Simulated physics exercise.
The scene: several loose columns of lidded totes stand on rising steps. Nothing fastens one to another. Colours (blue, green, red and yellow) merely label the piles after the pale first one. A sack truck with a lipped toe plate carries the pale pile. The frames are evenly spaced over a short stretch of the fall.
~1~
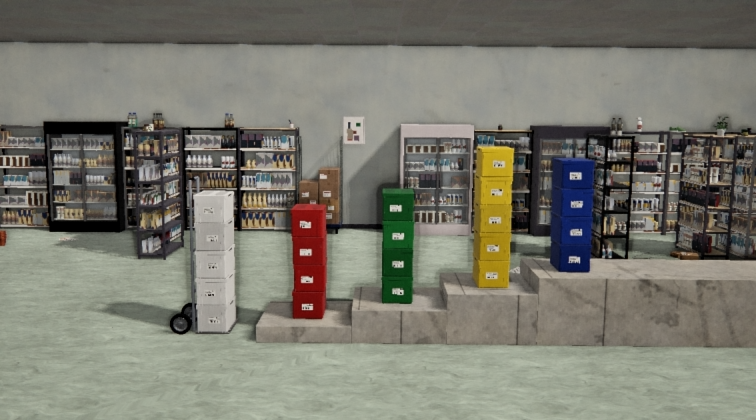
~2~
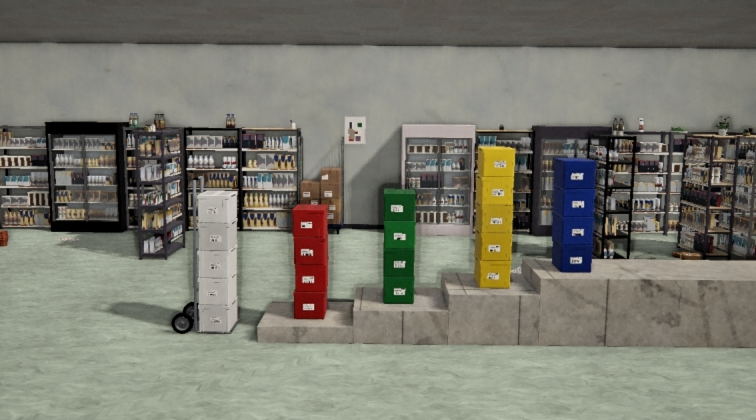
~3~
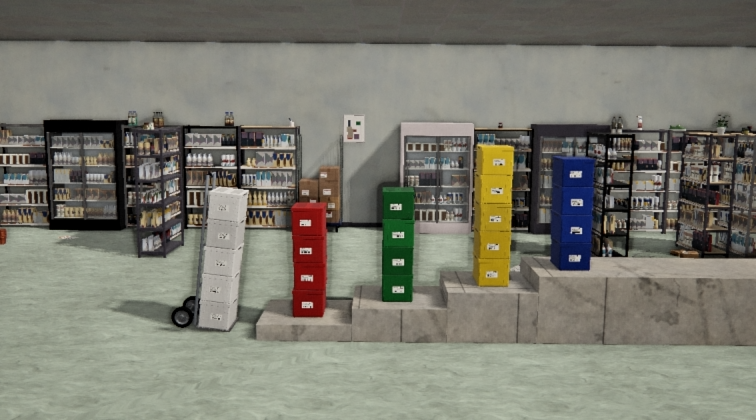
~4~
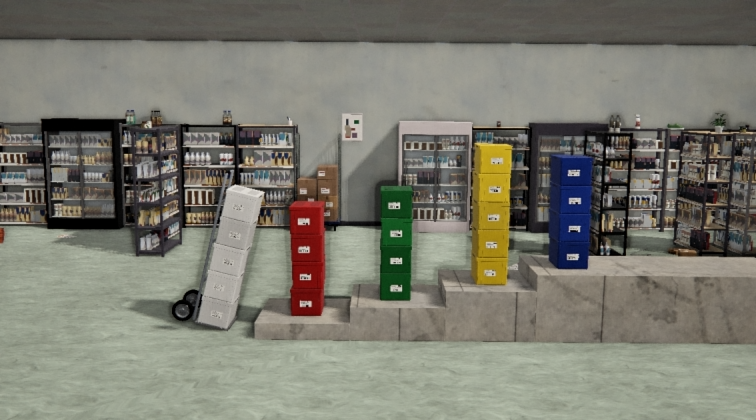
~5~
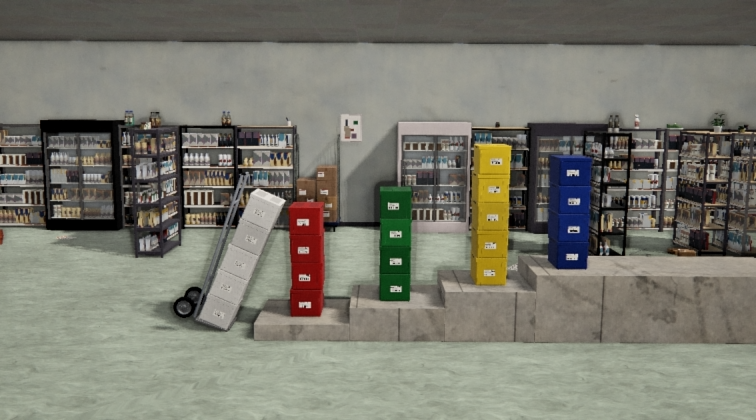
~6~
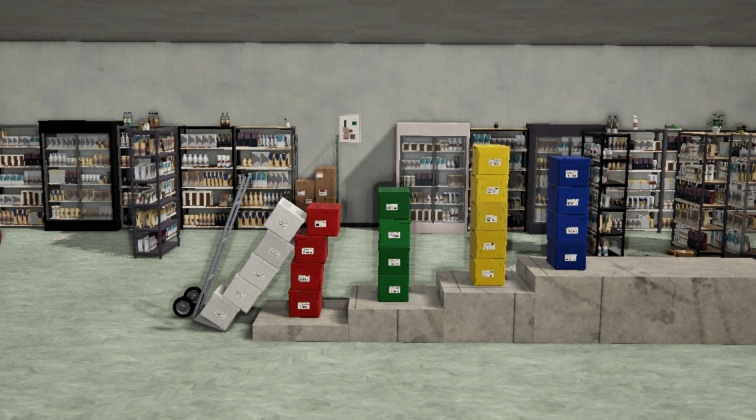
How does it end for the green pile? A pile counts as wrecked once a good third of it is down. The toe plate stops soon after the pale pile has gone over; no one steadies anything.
It gets wrecked.
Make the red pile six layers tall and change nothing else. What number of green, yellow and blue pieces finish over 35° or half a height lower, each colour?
By colour: Green 4, yellow 2, blue 0.
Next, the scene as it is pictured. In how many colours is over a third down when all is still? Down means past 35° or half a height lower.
In all, 2.
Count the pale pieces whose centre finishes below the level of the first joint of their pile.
The count is 1.
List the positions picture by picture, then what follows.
In the first frame (we follow the side turned to the camera), truck frame (191, 211) level; top green tote (398, 208); top blue tote (578, 175); no other piece has moved.
The second frame shows truck frame (194, 210) rocked barely; top green tote (399, 208).
The third frame shows truck frame (205, 206) rocked a little, top of the pale pile leaning a little; top green tote (398, 206); no other piece has moved.
The fourth frame shows truck frame (220, 203) rocked a little, top of the pale pile leaning a little; top green tote (396, 205); no other piece has moved.
The fifth frame shows truck frame (232, 204) rocked clearly, top of the pale pile leaning clearly; top green tote (396, 205); no other piece has moved.
The sixth frame shows truck frame (234, 205) rocked clearly, top of the pale pile leaning well over; top green tote (394, 206); top red tote (322, 223) displaced half its height; 2 stirred so far.
Soon, 5 of the pale pile down; none of the 4 green totes down (0 of 17 in all colours); top green tote unmoved; top red tote tipped a little.
A while on, 5 of the pale pile down; none of the 4 green totes down (4 of 17 in all colours); top green tote displaced a little; top red tote tipped well over, half its height lower.
Towards the end, 4 of the pale pile down; 3 of the 4 green totes down (7 of 17 in all colours); top green tote tipped well over, half its height lower; top red tote tipped well over, about its own height lower.
Finally, 4 of the pale pile down; 3 of the 4 green totes down (7 of 17 in all colours); top green tote about its own height lower; top red tote tipped steeply, about its own height lower. Seen by the last camera, middles, top green tote near (459, 239), top red tote near (399, 251).
